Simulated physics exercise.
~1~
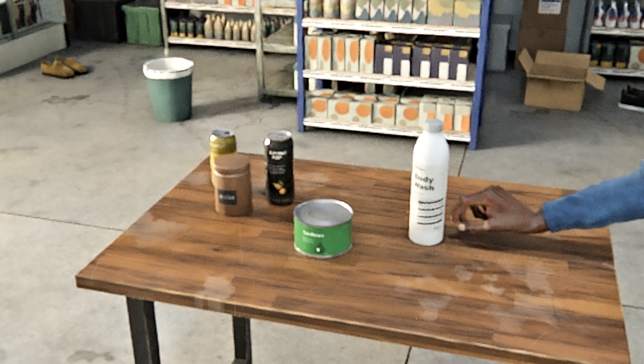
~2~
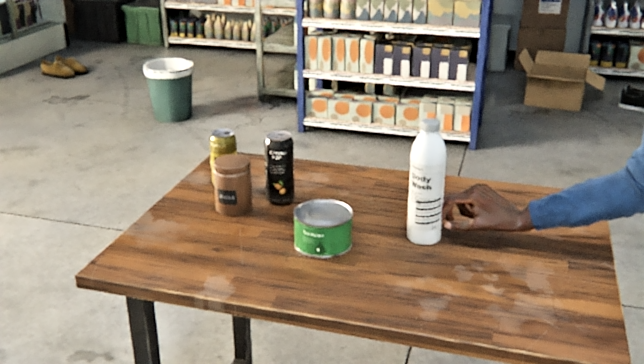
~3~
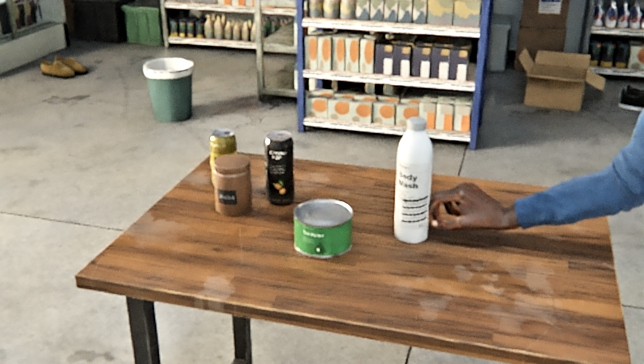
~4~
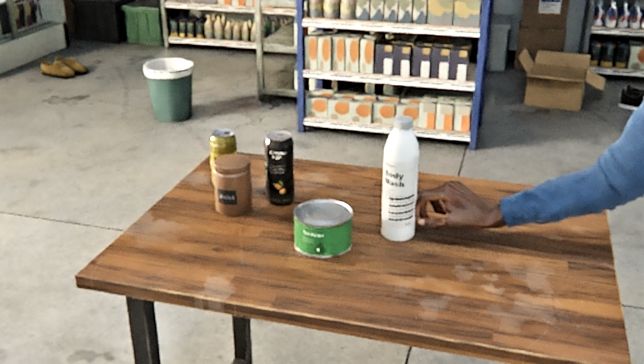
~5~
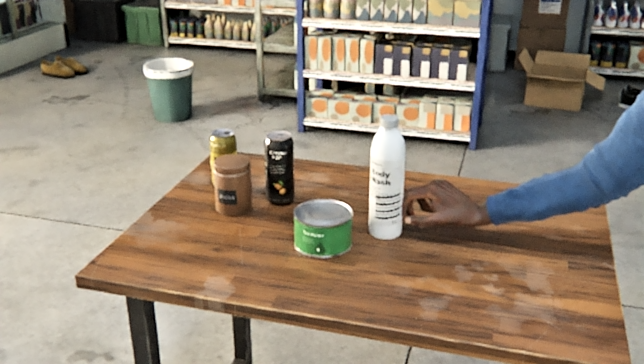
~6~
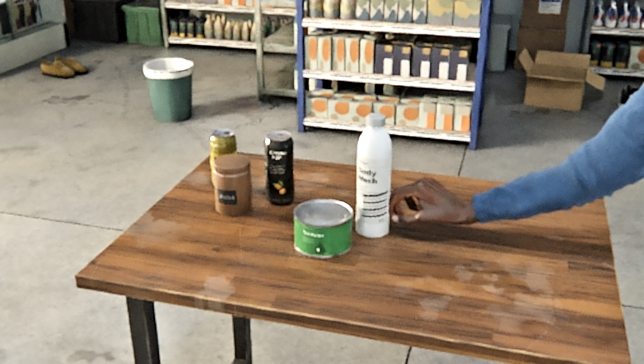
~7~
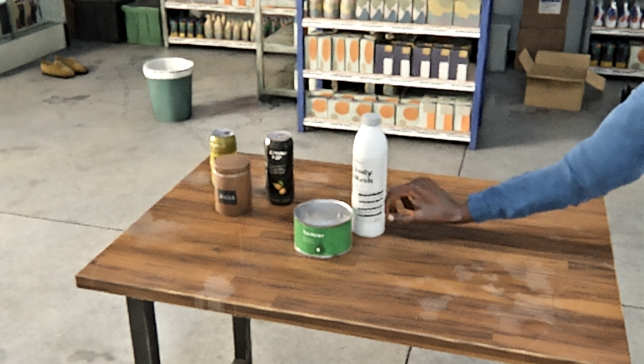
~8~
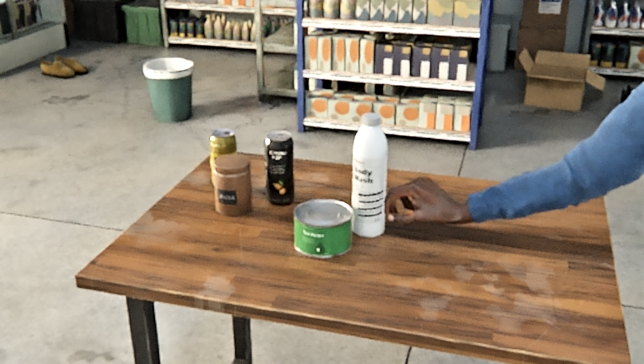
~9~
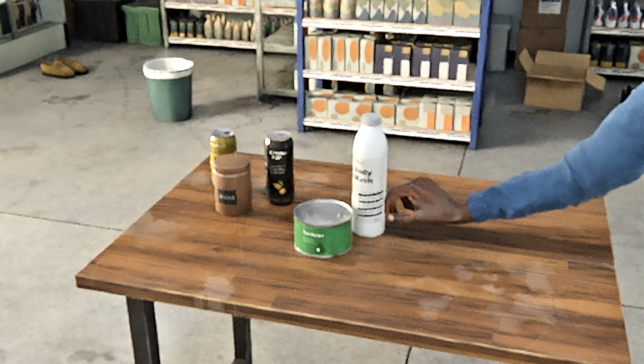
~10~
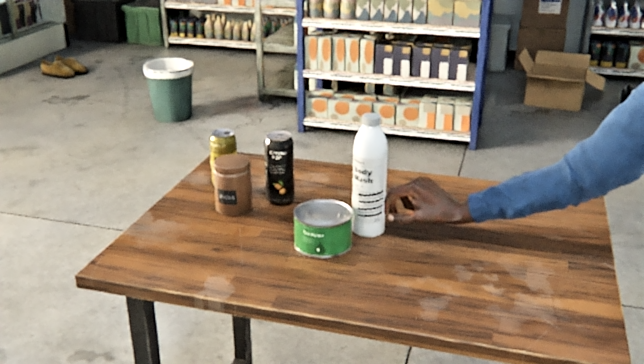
To begin with, a white bottle stands upright on a wooden table, with a hand in a blue sleeve reaching in from the right, its fingers close to the bottle. A green tub, a brown jar, a yellow can and a black can stand to the left. The hand moves left against the bottle, which slides slowly across the tabletop without tipping. It keeps gliding toward the green tub, then slows and halts just beside it. At the end, the bottle is still upright, the hand rests motionless next to it, and the other items have not moved.
